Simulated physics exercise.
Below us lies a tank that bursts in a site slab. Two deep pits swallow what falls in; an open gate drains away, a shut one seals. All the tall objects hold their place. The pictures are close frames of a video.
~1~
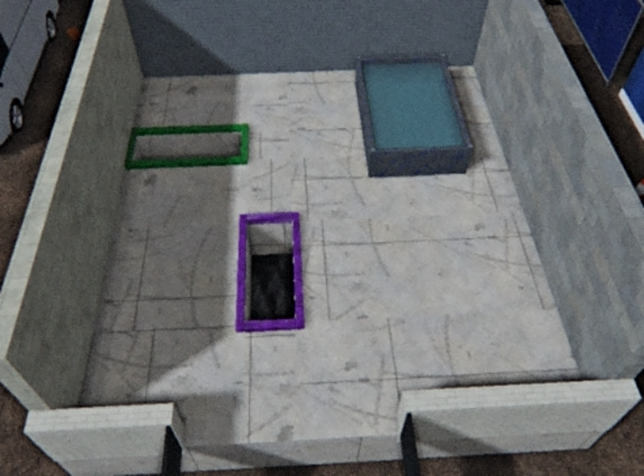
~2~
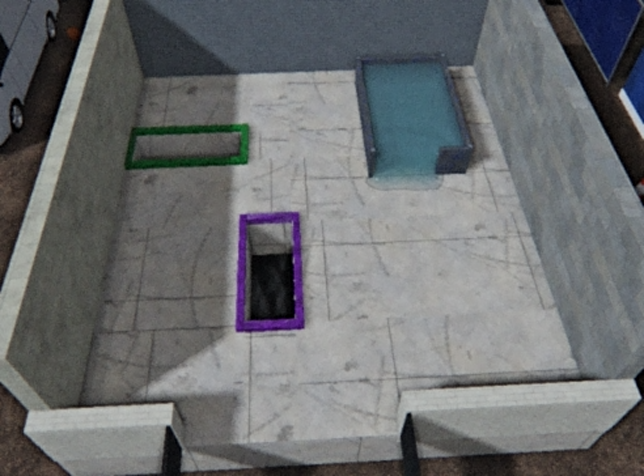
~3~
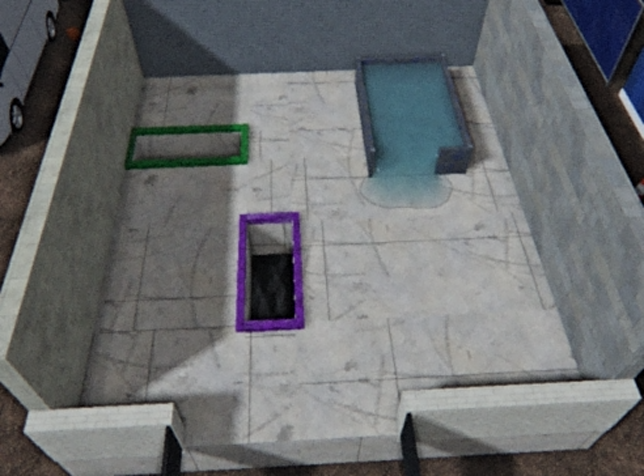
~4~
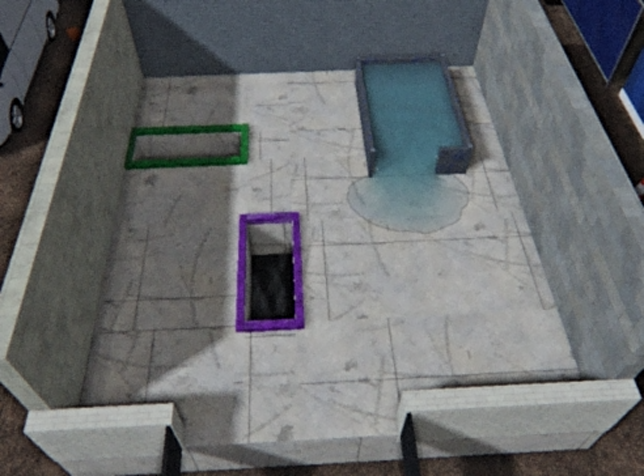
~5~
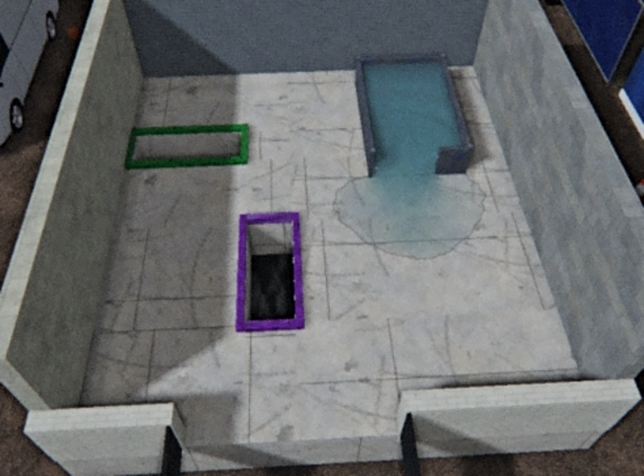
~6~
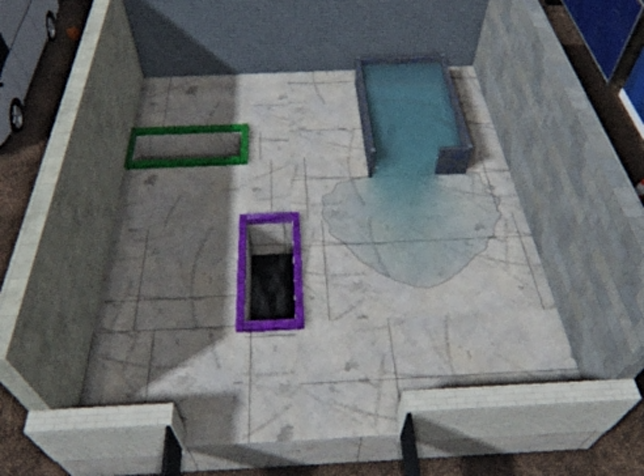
Water sits still in an open grey tank at the upper right of a walled, pale slab with green-rimmed and purple-rimmed openings. It then pours through a gap in the tank's near side and spreads across the floor toward the viewer, widening into a broad, irregular puddle right of the purple rim.
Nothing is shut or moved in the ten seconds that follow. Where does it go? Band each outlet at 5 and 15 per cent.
The gate takes above 15 %; the purple pit takes not even 5 %; the green pit takes not even 5 %.
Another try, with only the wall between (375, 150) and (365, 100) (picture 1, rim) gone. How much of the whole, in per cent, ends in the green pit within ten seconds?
Roughly, in per cent: Green 12.
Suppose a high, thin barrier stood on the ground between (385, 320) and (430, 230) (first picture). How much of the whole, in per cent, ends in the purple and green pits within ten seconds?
Roughly, in per cent: Purple 8, green 0.
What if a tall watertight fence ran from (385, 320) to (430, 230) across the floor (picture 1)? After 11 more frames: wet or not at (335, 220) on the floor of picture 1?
At that place: Wet.
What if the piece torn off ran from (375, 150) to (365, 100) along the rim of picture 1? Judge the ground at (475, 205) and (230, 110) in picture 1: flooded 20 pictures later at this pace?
One after the other: Not flooded, awash.
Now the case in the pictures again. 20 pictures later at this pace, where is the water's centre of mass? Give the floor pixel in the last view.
Near (417, 212).
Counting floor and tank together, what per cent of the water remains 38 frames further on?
I make it 76 per cent.
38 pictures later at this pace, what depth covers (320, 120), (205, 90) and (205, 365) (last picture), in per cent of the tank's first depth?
In that order: 0, 0 and 0 per cent.
A moment on, water covers 25 % of the floor; the gate 0 %, the purple pit 0 %, the green pit 0 %.
Next, water covers 35 % of the floor; the gate 1 %, the purple pit 0 %, the green pit 0 %.
Then, water covers 35 % of the floor; the gate 10 %, the purple pit 1 %, the green pit 0 %.
Later, water covers 35 % of the floor; the gate 23 %, the purple pit 1 %, the green pit 0 %.
In the end, water covers 55 % of the floor; the gate 36 %, the purple pit 1 %, the green pit 0 %.
